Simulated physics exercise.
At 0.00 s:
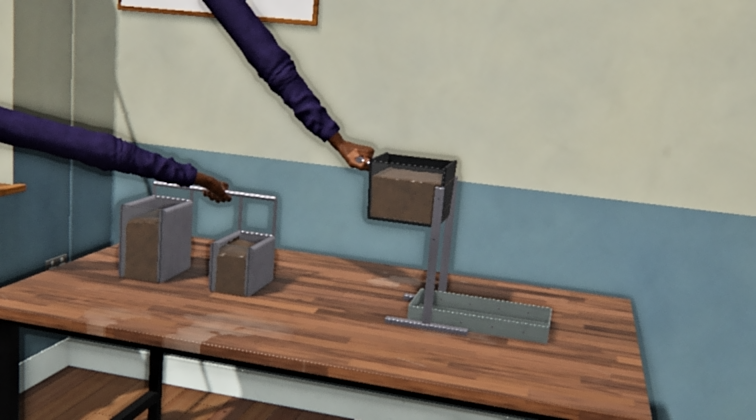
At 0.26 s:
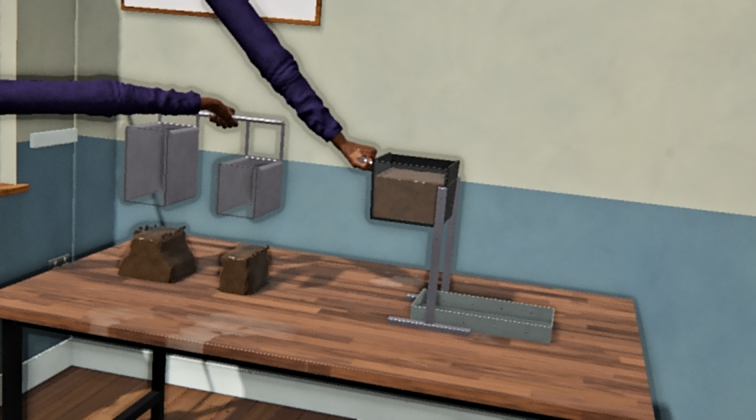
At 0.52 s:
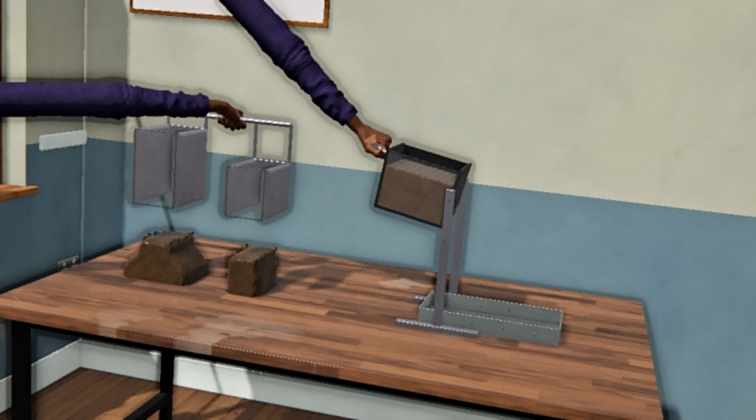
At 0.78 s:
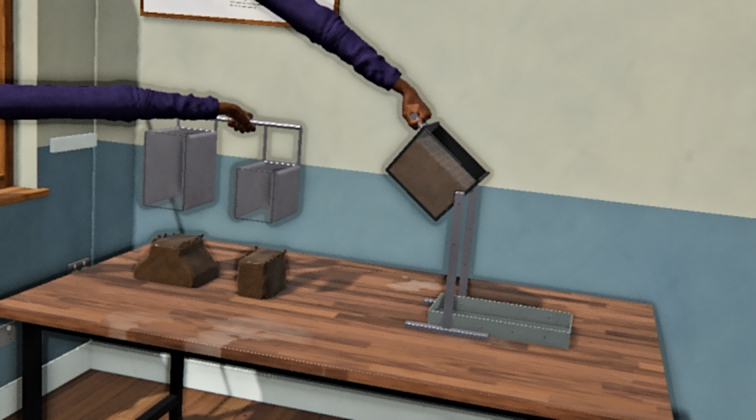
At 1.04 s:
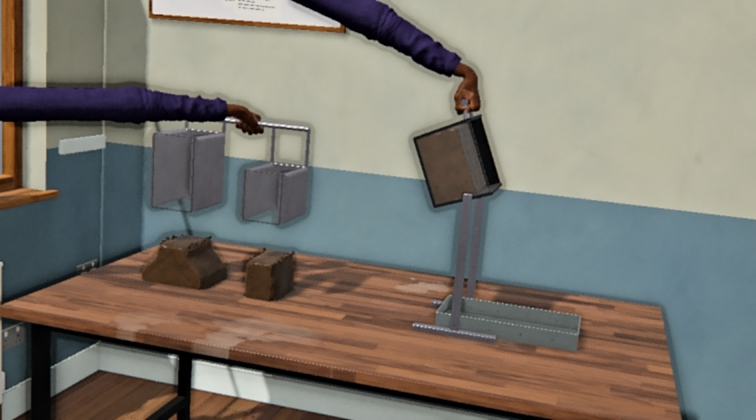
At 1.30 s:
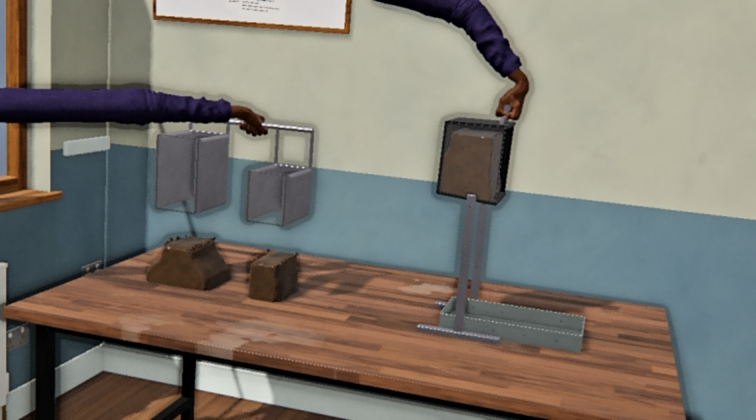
The clip shows a purple-sleeved arm lifting open molds off two brown mud blocks on a wooden table, the left one slumping slightly, while another hand tilts a dark tub of mud clockwise on its stand until it is upright on its side.
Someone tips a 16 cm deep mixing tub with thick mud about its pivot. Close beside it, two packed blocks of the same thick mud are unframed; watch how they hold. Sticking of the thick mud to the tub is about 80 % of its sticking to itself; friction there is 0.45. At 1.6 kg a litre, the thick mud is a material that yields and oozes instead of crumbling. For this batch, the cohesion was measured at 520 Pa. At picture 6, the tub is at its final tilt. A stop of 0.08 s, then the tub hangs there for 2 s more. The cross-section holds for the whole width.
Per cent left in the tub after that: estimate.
Roughly 46 percent.
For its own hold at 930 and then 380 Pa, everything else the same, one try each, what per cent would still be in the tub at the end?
Expect about 100 in a hundred, then about 40 in a hundred.
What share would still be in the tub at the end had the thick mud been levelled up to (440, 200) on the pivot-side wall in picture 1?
Roughly 100 per cent would still be in the tub at the end.
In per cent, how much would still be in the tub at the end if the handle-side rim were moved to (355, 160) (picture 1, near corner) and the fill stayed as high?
Close to 35 per cent would still be in the tub.
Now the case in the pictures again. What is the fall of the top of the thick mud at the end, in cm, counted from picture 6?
10 cm.
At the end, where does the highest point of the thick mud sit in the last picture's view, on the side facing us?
Close to pixel (464, 169).
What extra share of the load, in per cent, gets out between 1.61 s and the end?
Roughly 14 per cent of the load.
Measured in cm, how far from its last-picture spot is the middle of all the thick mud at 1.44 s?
Something like 4 cm, I'd say.
By 1.44 s, the tub is at 92 degrees and holds 93 %.
By 1.61 s, the tub is at 92 degrees and holds 60 %.
By 1.78 s, the tub is at 92 degrees and holds 46 %.
By 1.95 s, the tub is at 92 degrees and holds 46 %.
By 3.30 s, at the end, the tub is at 92 degrees and holds 46 %.
